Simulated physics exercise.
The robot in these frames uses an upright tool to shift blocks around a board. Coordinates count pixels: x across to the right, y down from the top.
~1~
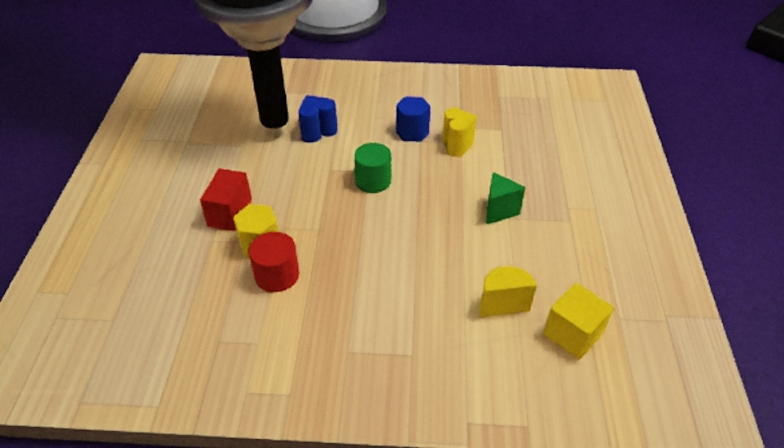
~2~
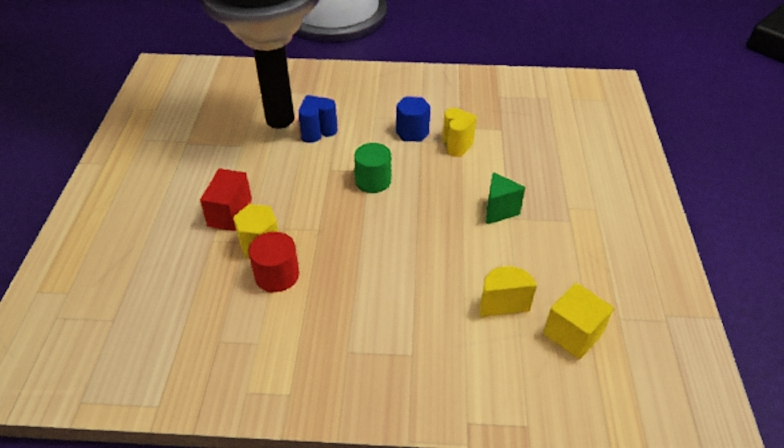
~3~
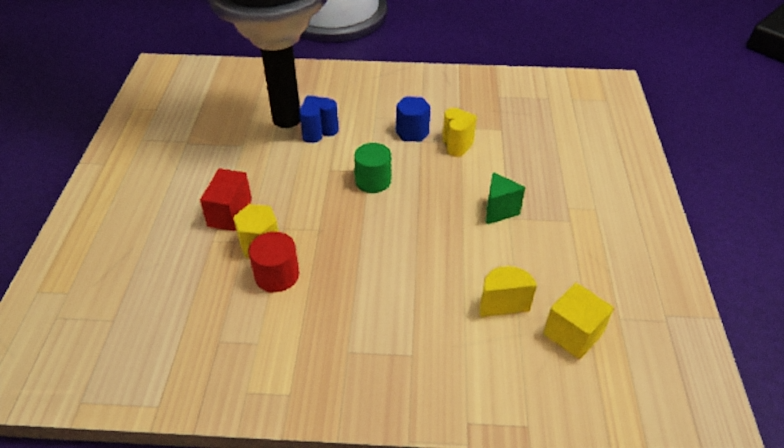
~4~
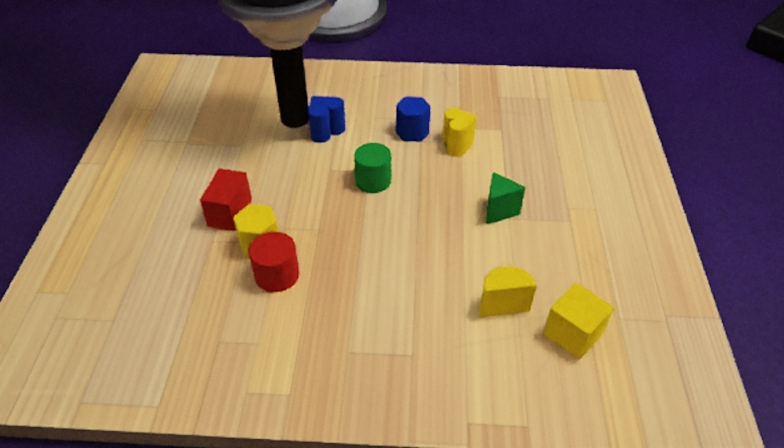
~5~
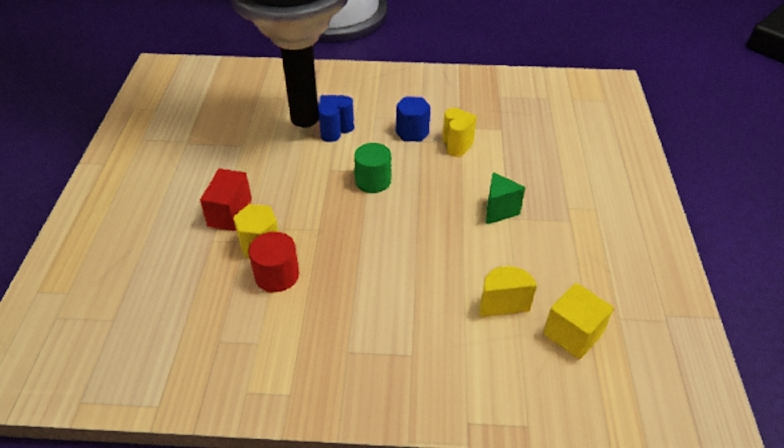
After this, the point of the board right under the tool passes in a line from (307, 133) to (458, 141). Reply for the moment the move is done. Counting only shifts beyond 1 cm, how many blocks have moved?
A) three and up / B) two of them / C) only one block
The one that fits is A, three and up.
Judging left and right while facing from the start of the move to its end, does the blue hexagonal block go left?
Yes, that is how it ends up.
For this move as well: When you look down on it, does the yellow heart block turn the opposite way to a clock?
That would be a no.
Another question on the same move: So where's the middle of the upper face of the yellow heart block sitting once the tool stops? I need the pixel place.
Just about (487, 121).
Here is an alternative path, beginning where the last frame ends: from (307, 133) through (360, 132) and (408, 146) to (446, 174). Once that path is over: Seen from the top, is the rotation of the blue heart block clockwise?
No, I don't think so.
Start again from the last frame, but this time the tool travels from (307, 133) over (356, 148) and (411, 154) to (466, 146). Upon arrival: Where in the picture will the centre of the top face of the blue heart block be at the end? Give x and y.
Answer: (368, 104).
On the path given first. One third of the way, tool (358, 122); blue heart block (383, 99), turned 40° anticlockwise.
Two thirds of the way, tool (409, 125); blue heart block (403, 92), turned 70° anticlockwise; blue hexagonal block (435, 101), turned 45° clockwise.
At the end, tool (460, 128); blue heart block (403, 92), turned 70° anticlockwise; green disc unmoved; blue hexagonal block (455, 96); yellow heart block (487, 121), turned 35° clockwise.
